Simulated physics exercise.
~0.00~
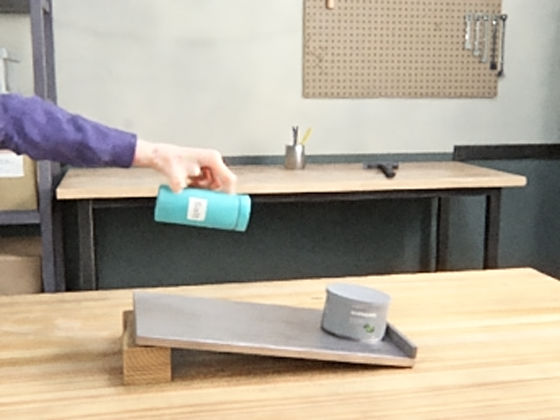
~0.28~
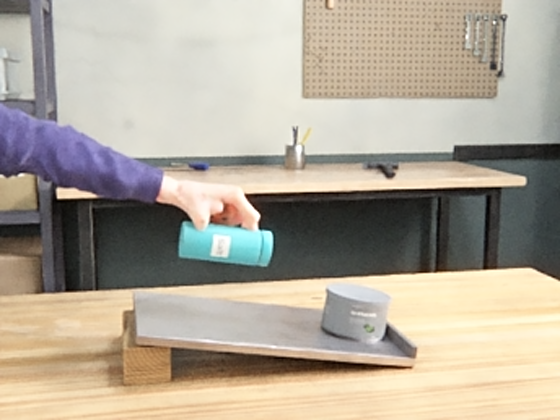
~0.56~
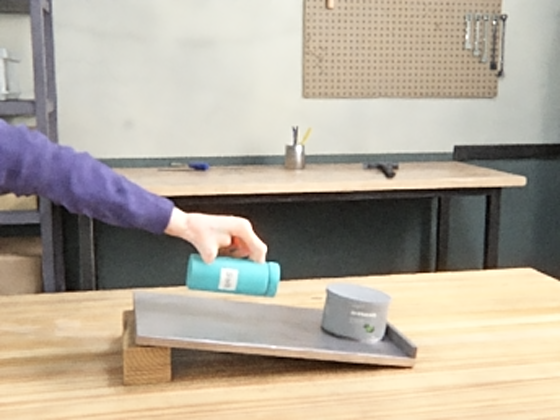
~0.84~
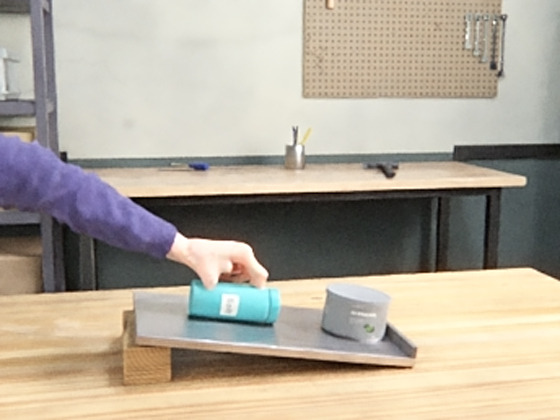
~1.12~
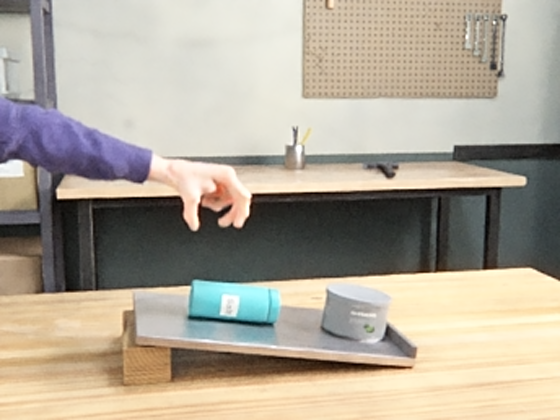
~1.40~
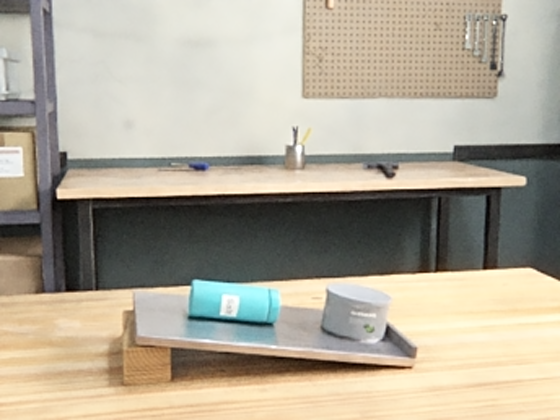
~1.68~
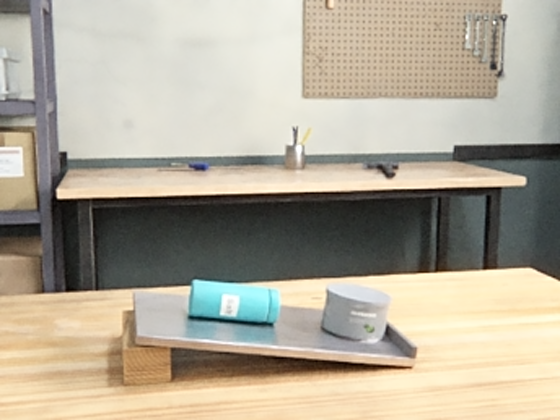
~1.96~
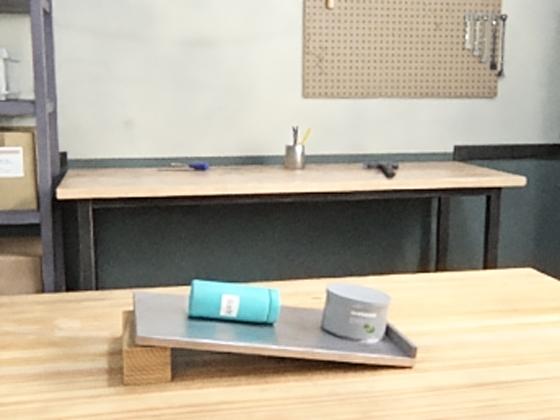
In the video, a hand lowers a turquoise jar on its side onto a tilted board propped on a wooden block, beside a grey tub near the lower right end, then lets go and withdraws, and the jar and tub both stay in place.
